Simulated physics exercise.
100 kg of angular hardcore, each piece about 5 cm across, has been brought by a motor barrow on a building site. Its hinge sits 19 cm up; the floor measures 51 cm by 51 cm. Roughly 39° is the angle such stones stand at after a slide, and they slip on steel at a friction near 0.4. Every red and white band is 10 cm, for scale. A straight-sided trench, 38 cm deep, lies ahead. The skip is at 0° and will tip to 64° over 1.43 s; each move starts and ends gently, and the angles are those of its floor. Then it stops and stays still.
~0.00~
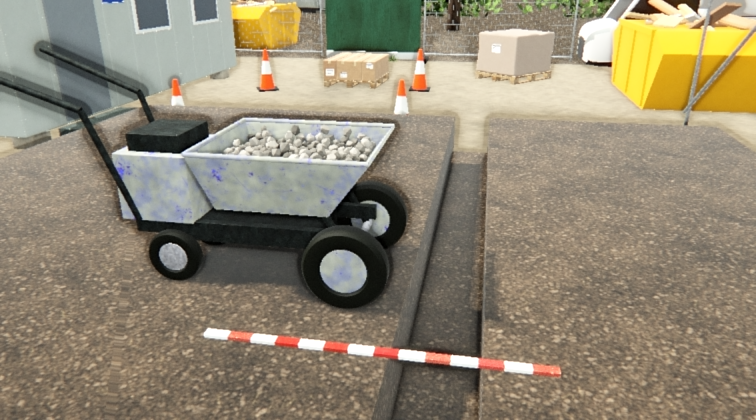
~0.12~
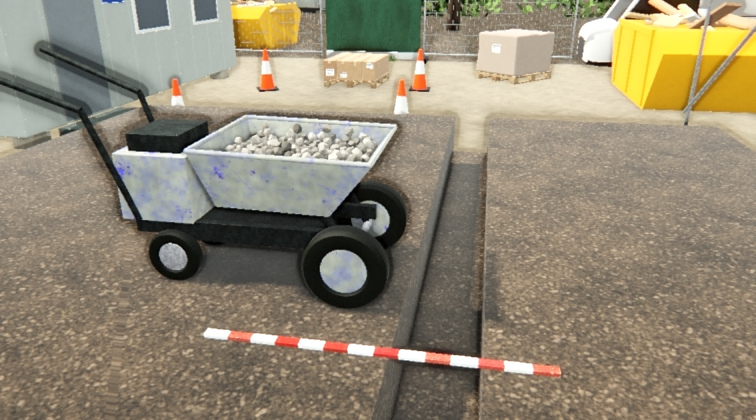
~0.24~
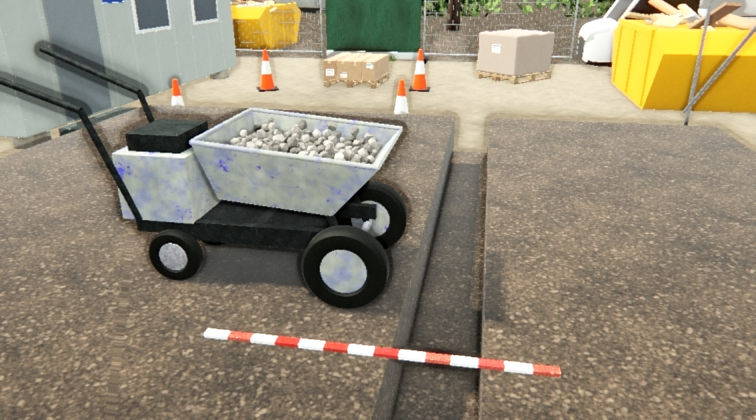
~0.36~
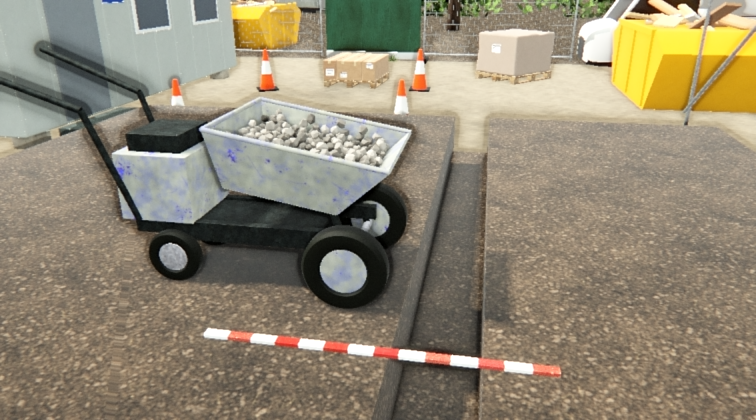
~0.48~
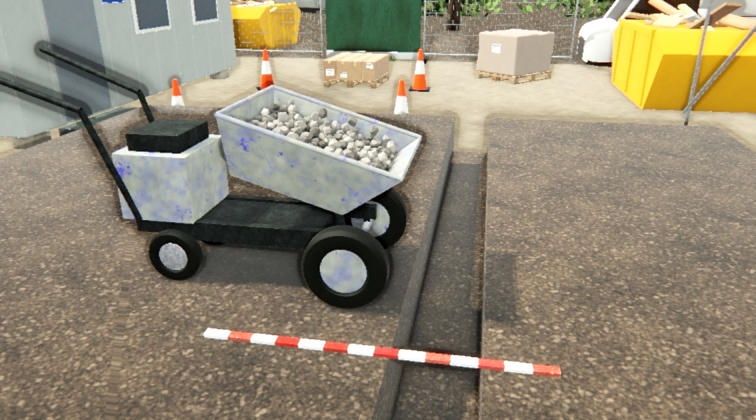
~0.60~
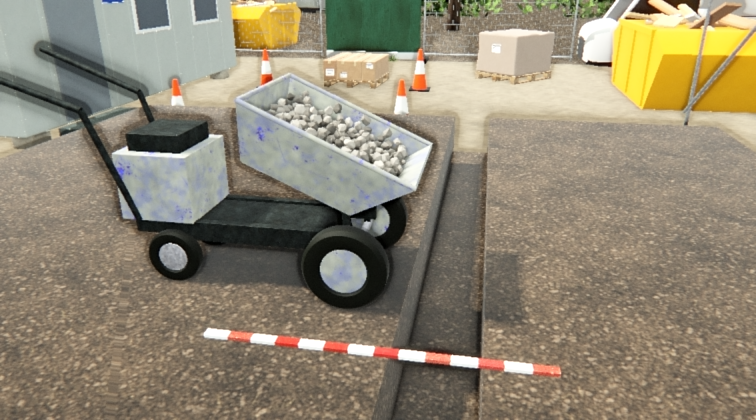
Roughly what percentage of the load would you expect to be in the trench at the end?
I'd expect around 29 per cent.
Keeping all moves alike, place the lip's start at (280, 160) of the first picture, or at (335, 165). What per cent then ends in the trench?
Near 45 then near 50 percent.
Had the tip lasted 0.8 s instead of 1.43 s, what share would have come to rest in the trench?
25 per cent.
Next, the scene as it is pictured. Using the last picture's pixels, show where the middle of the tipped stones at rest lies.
The middle should be near (476, 340).
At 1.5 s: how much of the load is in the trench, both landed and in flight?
Close to 5 per cent at that time.
After 1.1 s the floor is at 54°; 100 % in the skip; the foremost stones are at (441, 200).
After 1.5 s the floor is at 64°; 93 % in the skip, 4 % in the trench, 3 % past the trench; the foremost stones are at (512, 286).
After 1.9 s the floor is at 64°; 70 % in the skip, 10 % in the trench, 20 % past the trench; the foremost stones are at (558, 269).
After 3.8 s the floor is at 64°; 48 % in the skip, 29 % in the trench, 24 % past the trench; the foremost stones are at (583, 274).
